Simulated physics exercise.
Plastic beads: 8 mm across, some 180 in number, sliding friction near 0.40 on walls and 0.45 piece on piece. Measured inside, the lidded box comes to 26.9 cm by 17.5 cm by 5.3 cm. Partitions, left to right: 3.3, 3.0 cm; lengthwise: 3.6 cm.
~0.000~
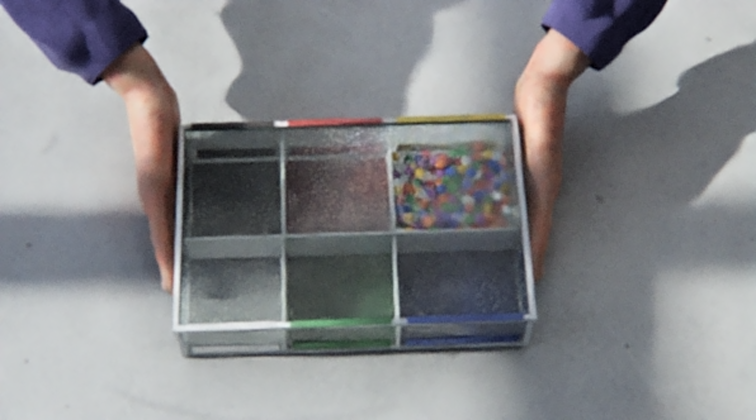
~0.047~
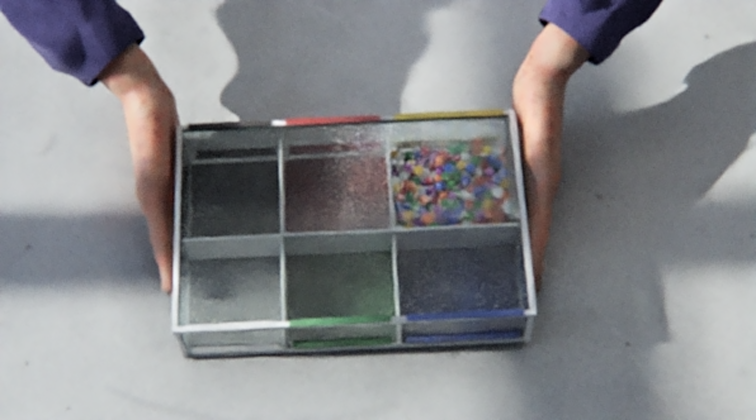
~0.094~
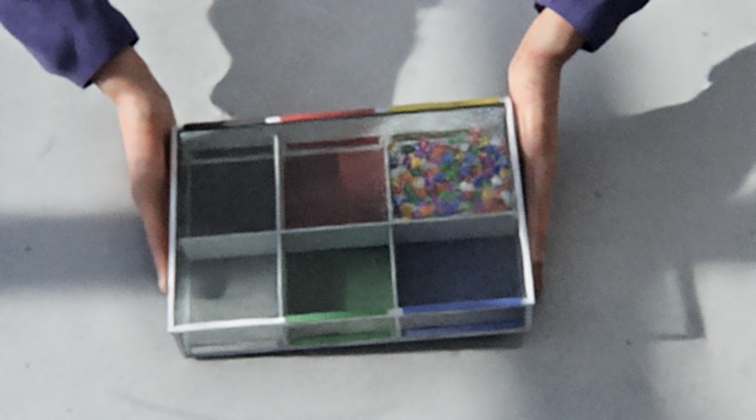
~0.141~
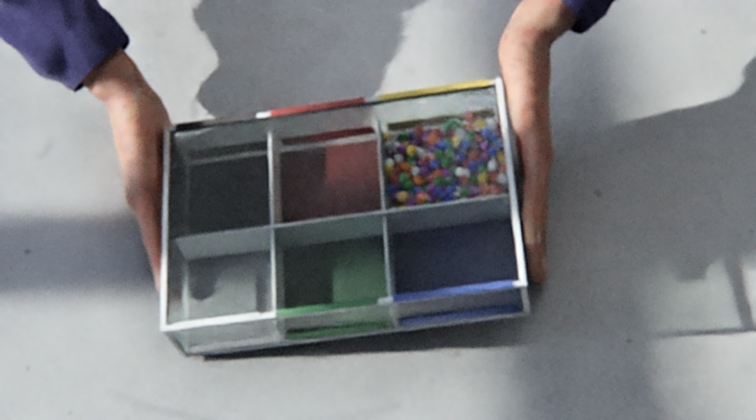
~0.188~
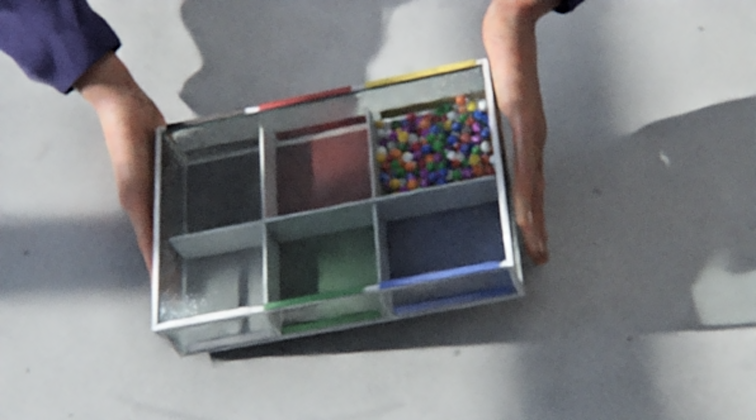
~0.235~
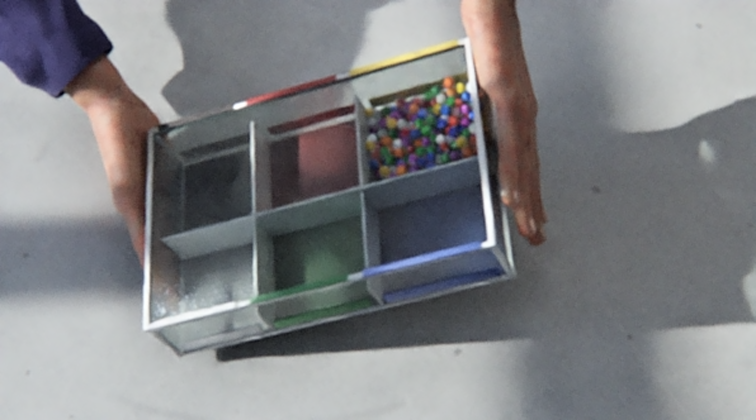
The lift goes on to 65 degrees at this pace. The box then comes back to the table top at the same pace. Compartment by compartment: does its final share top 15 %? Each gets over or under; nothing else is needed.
Red ends over. Blue ends under. Green ends under. Yellow ends over. White ends under. Black ends under.
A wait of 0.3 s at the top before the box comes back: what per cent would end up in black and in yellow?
In that case black keeps 5% and yellow keeps 75%.
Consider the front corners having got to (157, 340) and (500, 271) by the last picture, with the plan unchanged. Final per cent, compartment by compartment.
It comes out as red at 20 percent, blue at 0 percent, green at 0 percent, yellow at 75 percent, white at 0 percent and black at 5 percent.
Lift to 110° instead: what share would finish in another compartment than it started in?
I'd estimate around 95 per cent.
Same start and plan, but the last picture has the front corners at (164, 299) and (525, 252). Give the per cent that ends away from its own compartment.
About 5 per cent.
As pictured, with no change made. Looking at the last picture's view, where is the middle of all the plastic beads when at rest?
My guess is close to (397, 184).
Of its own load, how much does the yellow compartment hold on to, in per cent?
It works out to near 70 percent.
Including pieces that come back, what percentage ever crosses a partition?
The share comes out near 30 per cent.
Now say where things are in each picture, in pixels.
Box tilt 0 degrees, front corners at (179, 327) and (531, 315); yellow 100 %, in the first frame.
Box tilt 1 degrees, front corners at (178, 328) and (531, 311), in the second frame.
Box tilt 5 degrees, front corners at (174, 328) and (529, 300), lowest corner left back, in the third frame.
Box tilt 10 degrees, front corners at (167, 327) and (521, 282), lowest corner left back, in the fourth frame.
Box tilt 16 degrees, front corners at (158, 326) and (508, 262), lowest corner left back, in the fifth frame.
Box tilt 22 degrees, front corners at (150, 326) and (490, 242), lowest corner left back; yellow 100 %. Its pace works out near 125 degrees a second, in the sixth frame.
After 0.71 s, tilt 63 degrees; red 10 %, yellow 90 %.
After 1.03 s, tilt 25 degrees; red 25 %, yellow 70 %, black 5 %.
Then, at 1.45 s, tilt 0 degrees; red 25 %, yellow 70 %, black 5 %.
At rest (1.8 s), red 25 %, blue 0 %, green 0 %, yellow 70 %, white 0 %, black 5 %.
